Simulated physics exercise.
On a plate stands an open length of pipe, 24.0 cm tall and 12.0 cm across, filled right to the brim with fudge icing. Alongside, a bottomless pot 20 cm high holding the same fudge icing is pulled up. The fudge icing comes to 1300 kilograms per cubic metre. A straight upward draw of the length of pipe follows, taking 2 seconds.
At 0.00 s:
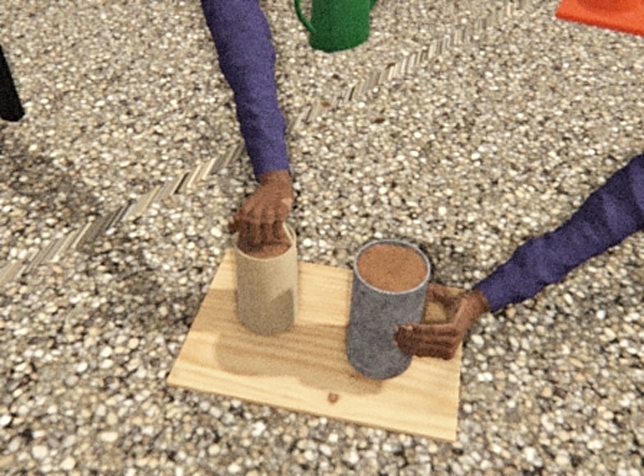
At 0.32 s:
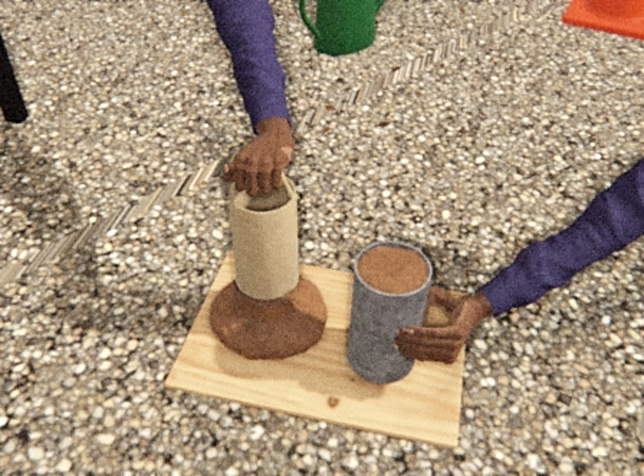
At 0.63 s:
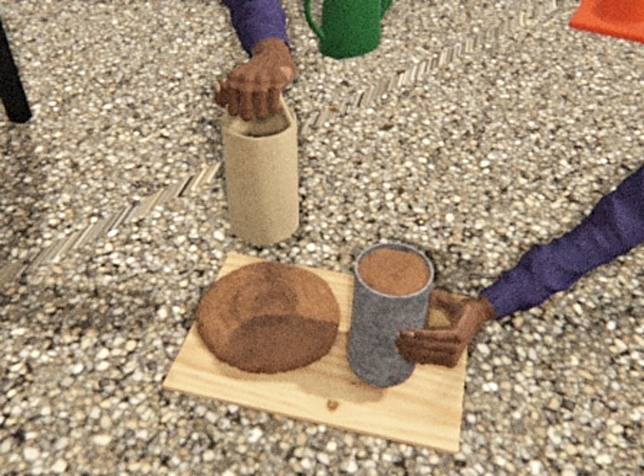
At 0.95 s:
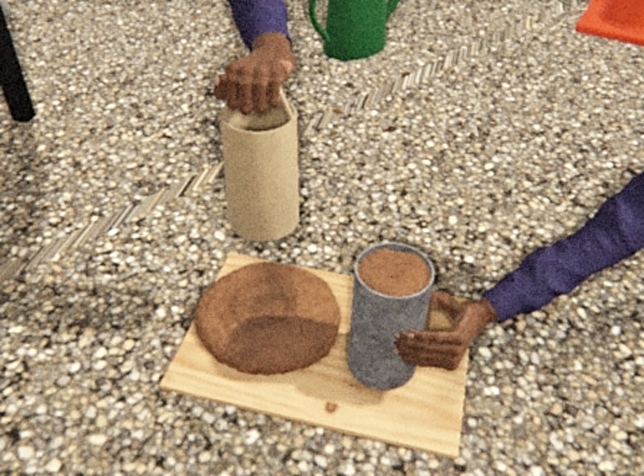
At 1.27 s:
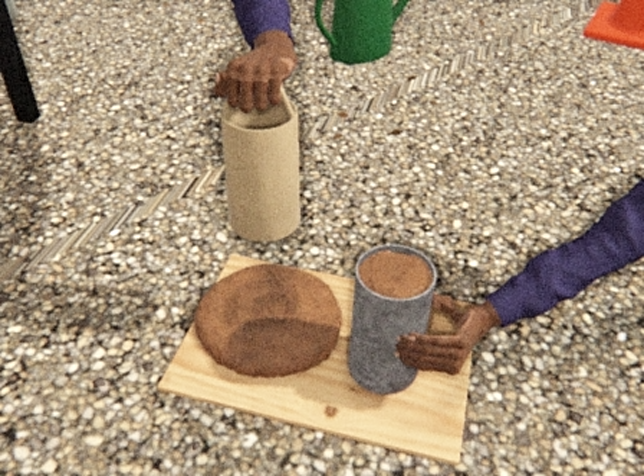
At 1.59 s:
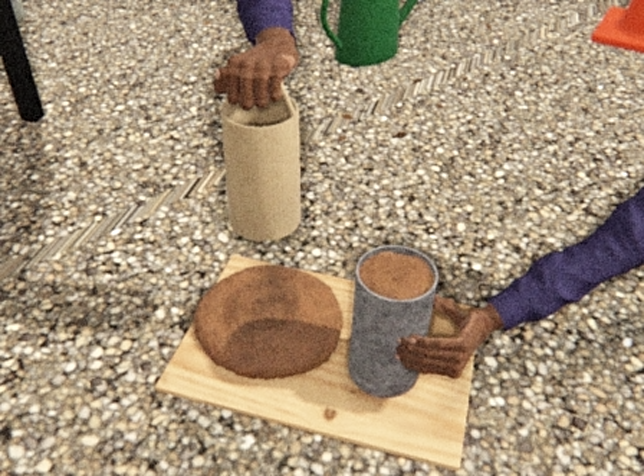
A hand lifts a beige bottomless pot straight up off a wooden board, and the brown filling slumps out into a wide, low mound, while another hand keeps hold of a full grey pipe standing still on the right.
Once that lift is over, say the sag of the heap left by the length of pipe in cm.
18 cm.
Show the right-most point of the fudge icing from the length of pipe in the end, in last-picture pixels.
(474, 381).
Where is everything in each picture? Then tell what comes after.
In the first frame, middle of the pot's mouth at (265, 240), still down; middle of the length of pipe's top at (392, 266), not yet moved.
In the second frame, middle of the pot's mouth at (263, 193), raised 11 cm; what the pot left 8.7 cm high and 23 cm wide, top at (268, 287); middle of the length of pipe's top at (393, 268), not yet moved.
In the third frame, middle of the pot's mouth at (259, 120), raised 25 cm; what the pot left 4.0 cm high and 29 cm wide, top at (269, 304); middle of the length of pipe's top at (394, 270), not yet moved.
In the fourth frame, middle of the pot's mouth at (259, 114), raised 25 cm; what the pot left 4.0 cm high and 29 cm wide, top at (268, 305); middle of the length of pipe's top at (394, 270), not yet moved.
In the fifth frame, middle of the pot's mouth at (259, 113), raised 25 cm; what the pot left 4.0 cm high and 29 cm wide, top at (269, 307); middle of the length of pipe's top at (396, 272), not yet moved.
In the sixth frame, middle of the pot's mouth at (260, 110), raised 25 cm; what the pot left 4.0 cm high and 29 cm wide, top at (269, 308); middle of the length of pipe's top at (397, 273), not yet moved.
After 2.1 s, the length of pipe is up 5.9 cm; the fudge icing has come down 8.1 cm to 16 cm and is 26 cm wide.
After 2.6 s, the length of pipe is up 15 cm; the fudge icing has come down 18 cm to 5.7 cm and is 32 cm wide.
After 3.1 s, the length of pipe is up 25 cm; the fudge icing has come down 18 cm to 5.7 cm and is 33 cm wide.
After 3.7 s, the length of pipe is clear; the fudge icing has come down 18 cm to 5.7 cm and is 33 cm wide.
After 4.2 s, at rest, the length of pipe is clear; the fudge icing has come down 18 cm to 5.7 cm and is 33 cm wide.
